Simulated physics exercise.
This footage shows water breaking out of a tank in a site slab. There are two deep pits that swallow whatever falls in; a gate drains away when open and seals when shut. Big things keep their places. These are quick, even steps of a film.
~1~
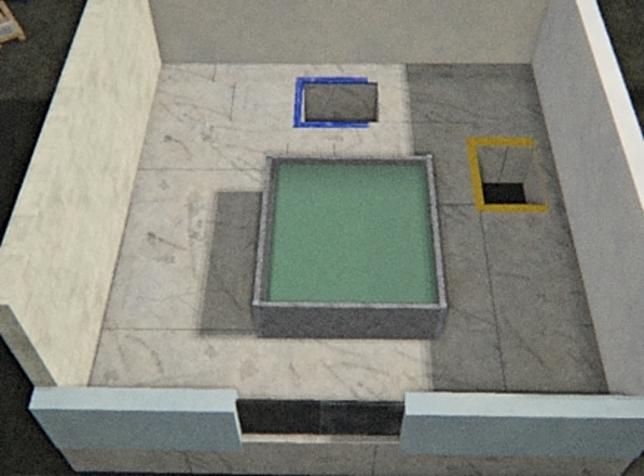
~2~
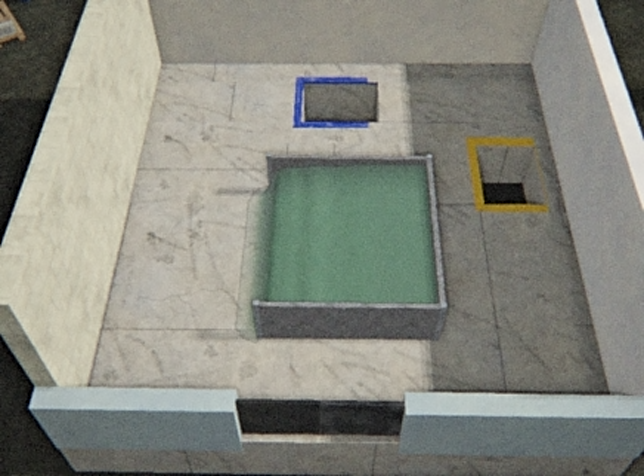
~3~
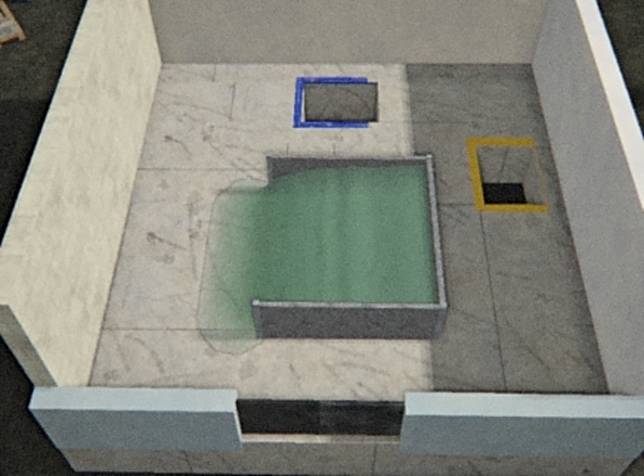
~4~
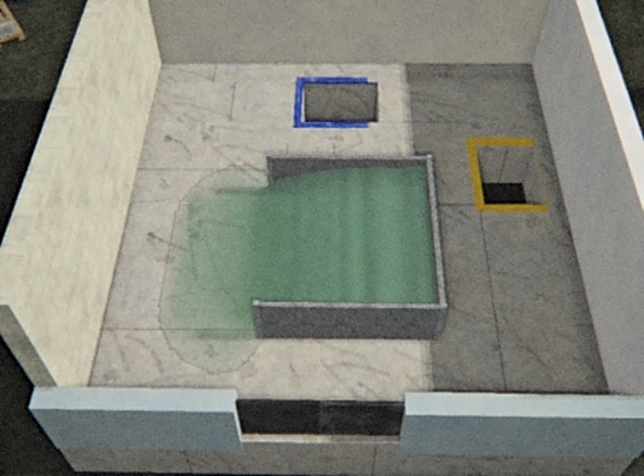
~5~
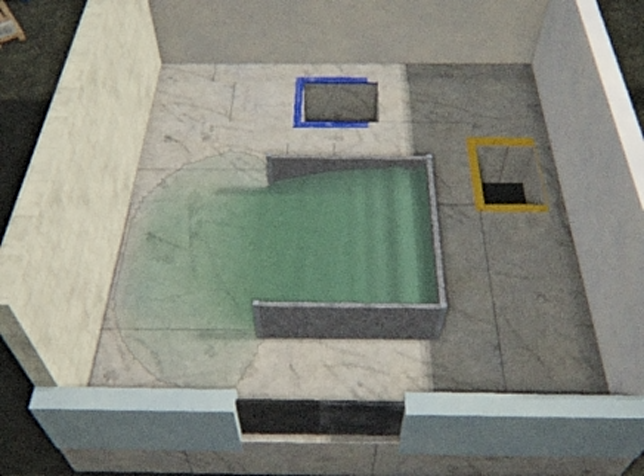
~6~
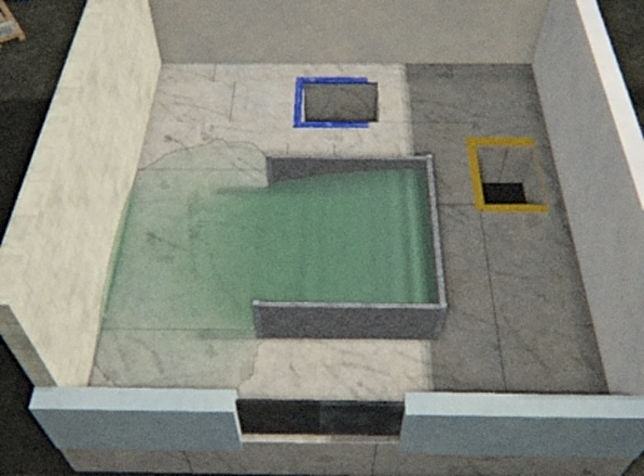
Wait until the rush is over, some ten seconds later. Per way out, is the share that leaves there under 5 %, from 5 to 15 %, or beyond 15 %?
The gate will get a thin slice beneath five per cent; the blue pit will get a big slice beyond fifteen per cent; the yellow pit will get an average slice of five to fifteen per cent.
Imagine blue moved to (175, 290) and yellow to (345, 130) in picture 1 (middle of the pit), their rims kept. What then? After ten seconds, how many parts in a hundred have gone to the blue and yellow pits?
Per cent, approx.: Blue 65, yellow 8.
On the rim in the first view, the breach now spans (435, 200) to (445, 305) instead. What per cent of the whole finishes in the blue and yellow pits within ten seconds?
The blue pit takes 4 per cent and the yellow pit 35 per cent.
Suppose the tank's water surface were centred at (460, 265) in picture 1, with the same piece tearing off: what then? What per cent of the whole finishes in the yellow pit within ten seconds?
Within ten seconds roughly 4 percent of the total ends in the yellow pit.
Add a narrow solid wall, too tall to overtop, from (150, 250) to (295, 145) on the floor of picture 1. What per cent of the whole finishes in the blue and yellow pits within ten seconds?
The blue pit takes 8 per cent and the yellow pit 14 per cent.
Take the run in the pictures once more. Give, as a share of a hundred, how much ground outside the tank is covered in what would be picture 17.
Around 35 percent of it.
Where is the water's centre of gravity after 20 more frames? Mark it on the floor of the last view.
Roughly (229, 239).
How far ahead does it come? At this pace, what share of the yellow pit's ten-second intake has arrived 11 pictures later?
It should be near 0 percent of the ten-second total.
A moment on, water covers 30 % of the floor; the gate 0 %, the blue pit 0 %, the yellow pit 0 %.
Next, water covers 35 % of the floor; the gate 0 %, the blue pit 0 %, the yellow pit 0 %.
Then, water covers 60 % of the floor; the gate 0 %, the blue pit 1 %, the yellow pit 0 %.
Later, water covers 80 % of the floor; the gate 0 %, the blue pit 14 %, the yellow pit 1 %.
In the end, water covers 100 % of the floor; the gate 0 %, the blue pit 25 %, the yellow pit 11 %.
